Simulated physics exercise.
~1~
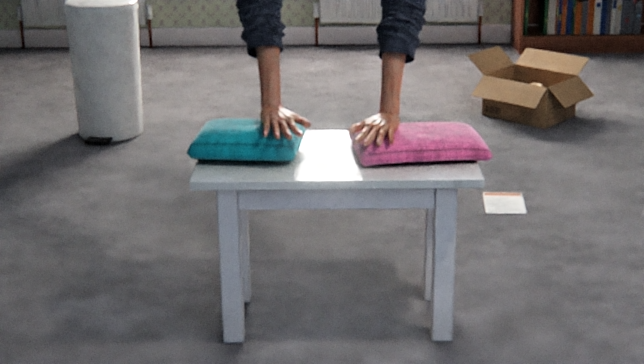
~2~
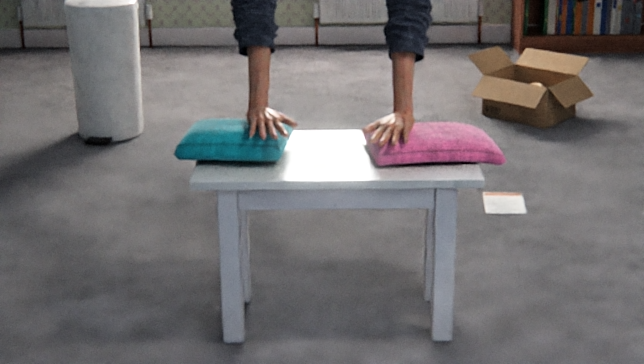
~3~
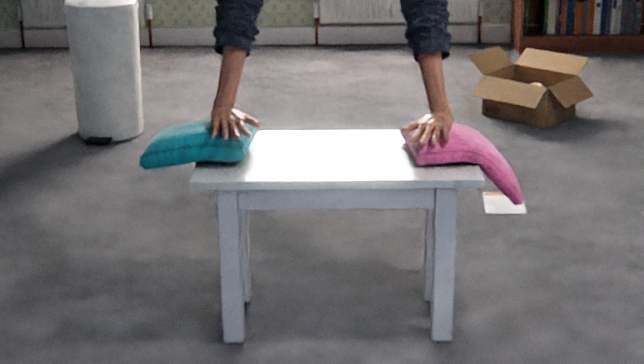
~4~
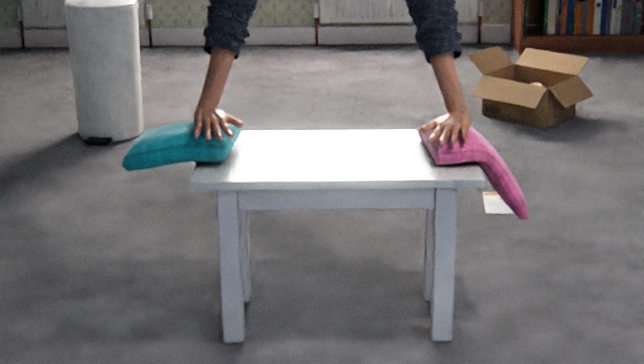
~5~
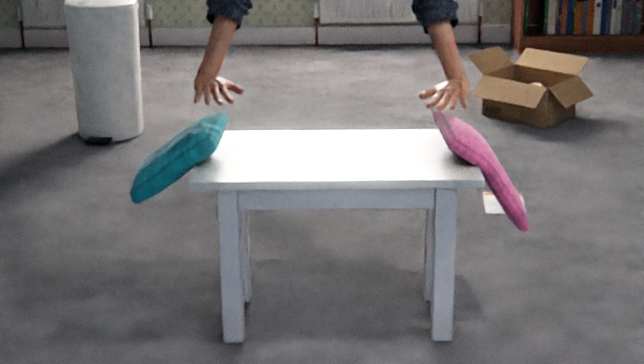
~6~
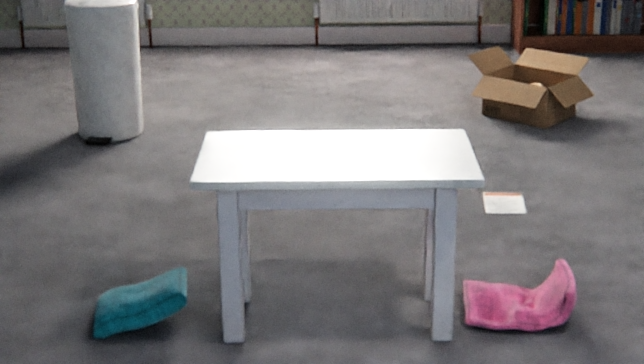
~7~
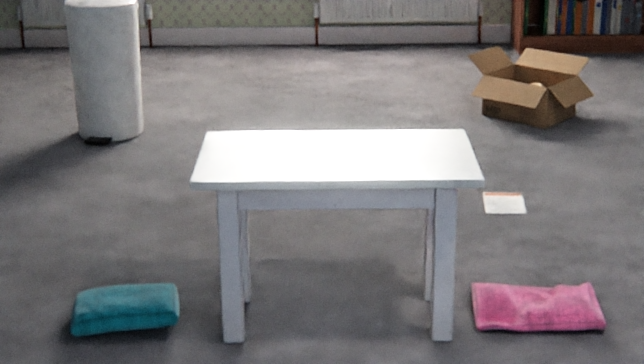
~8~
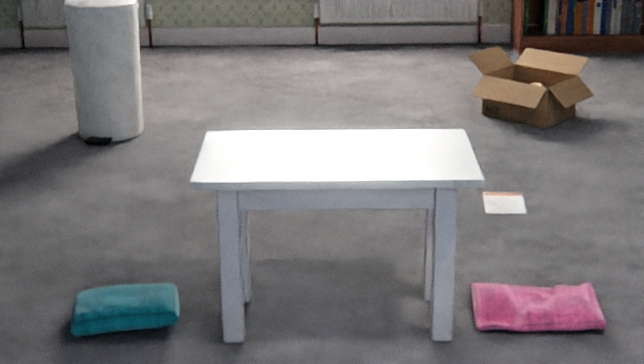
In a room with a grey floor, two hands pushed a turquoise soft bag left and a pink folded blanket right across a white table until both drooped over the ends, then let go, and both dropped and lay still on the floor.
